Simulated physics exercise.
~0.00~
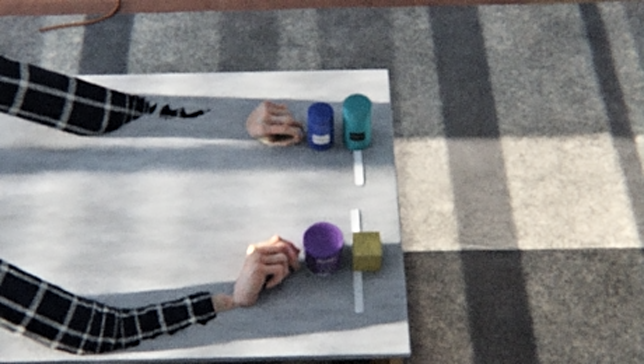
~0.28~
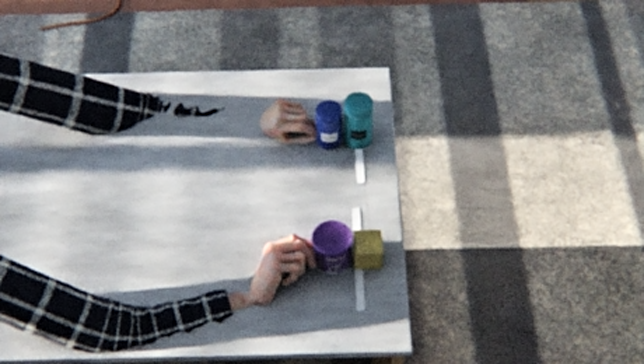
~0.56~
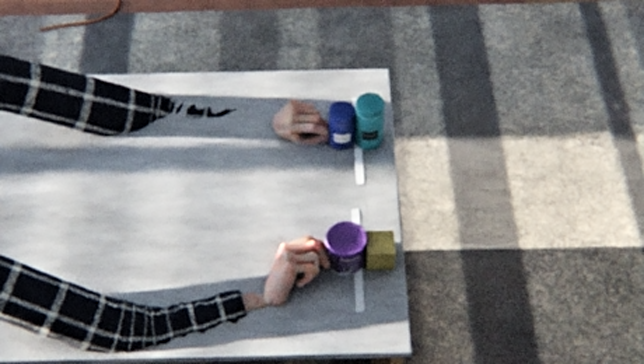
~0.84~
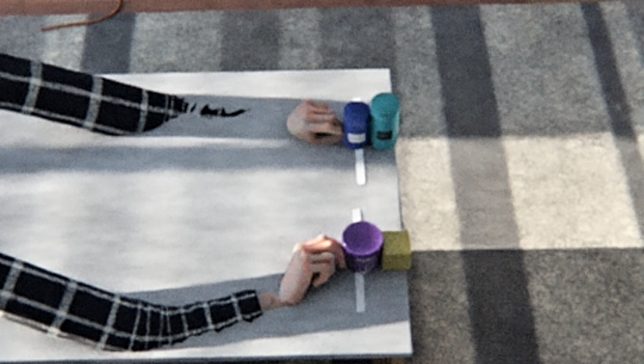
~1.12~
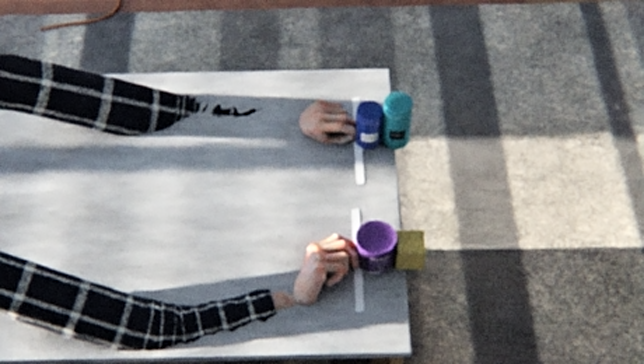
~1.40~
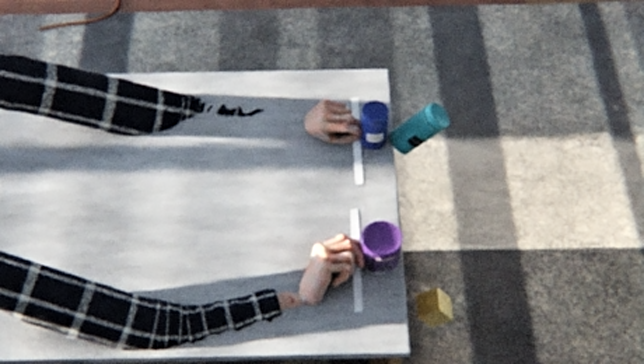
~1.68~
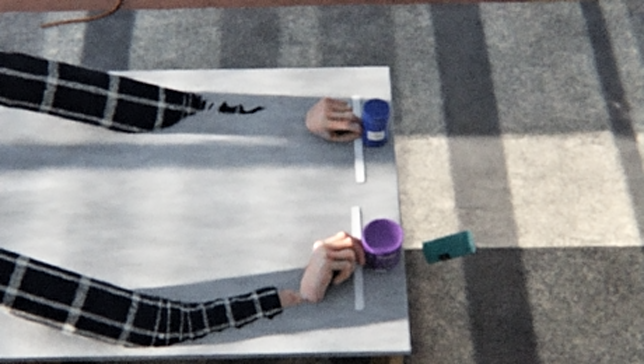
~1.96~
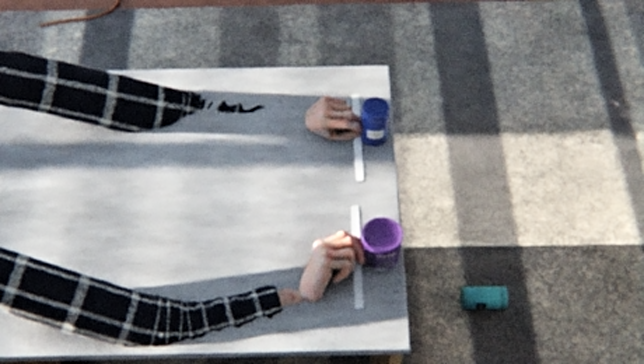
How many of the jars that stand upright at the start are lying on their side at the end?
One of them, the turquoise jar, is lying on its side at the end. The blue jar is still standing upright on the table.
At first, two hands in dark checked sleeves rest behind a blue jar and a purple pot on a pale table, with a turquoise jar and a yellow block just ahead of them. The hands push right, and both pairs slide past the strips of tape toward the edge. The turquoise jar then tips over the edge while the yellow block drops off, turning as it goes. The block passes out of view as the turquoise jar falls. Finally, the turquoise jar lies on its side beyond the table, while the blue jar and purple pot stay near the edge beside the stopped hands.
